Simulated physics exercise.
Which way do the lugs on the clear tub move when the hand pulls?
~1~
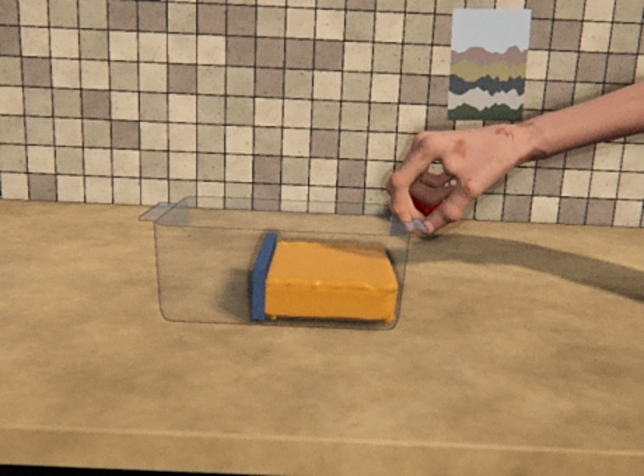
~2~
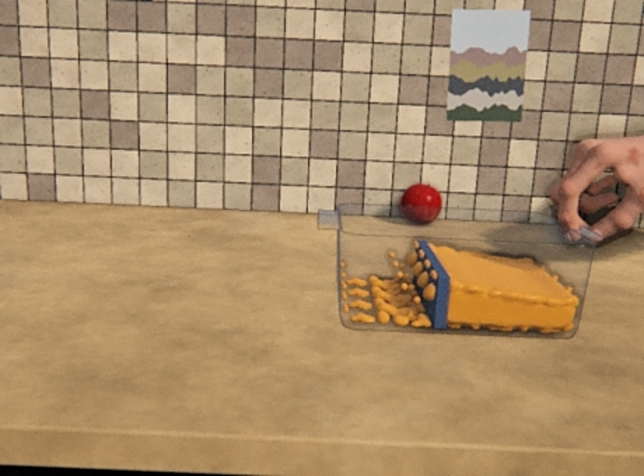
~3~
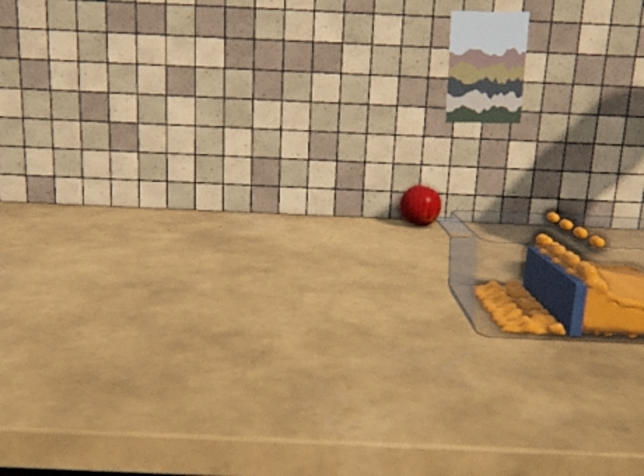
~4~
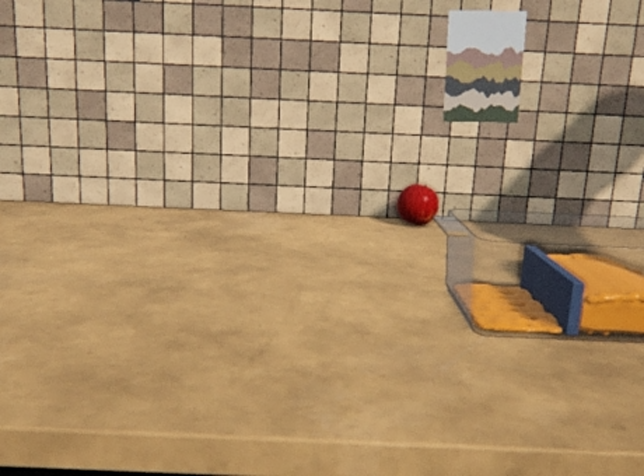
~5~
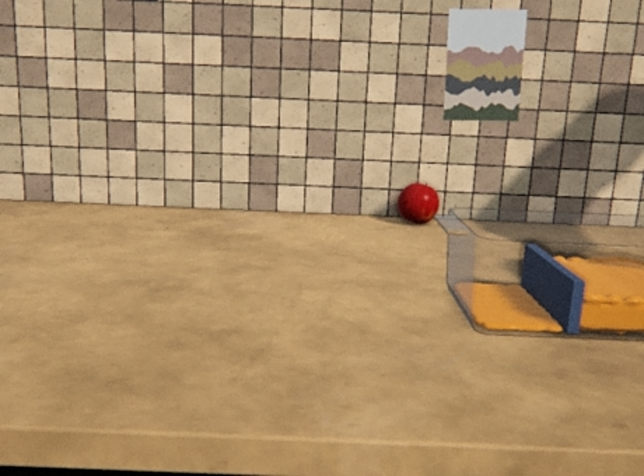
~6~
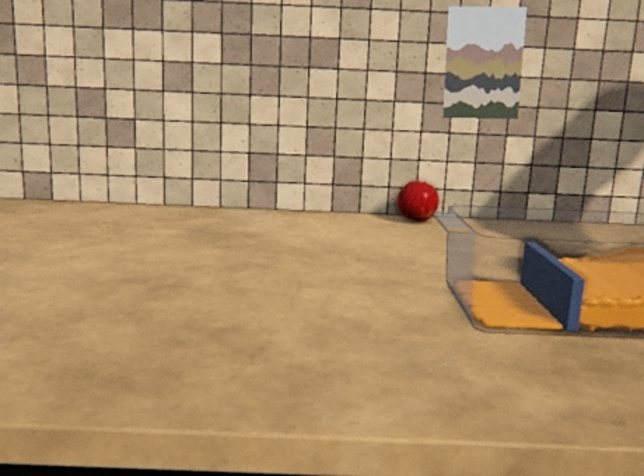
The lugs move to the right along with the tub.
A hand pulls a tub right, and orange juice slops over the divider and settles left.
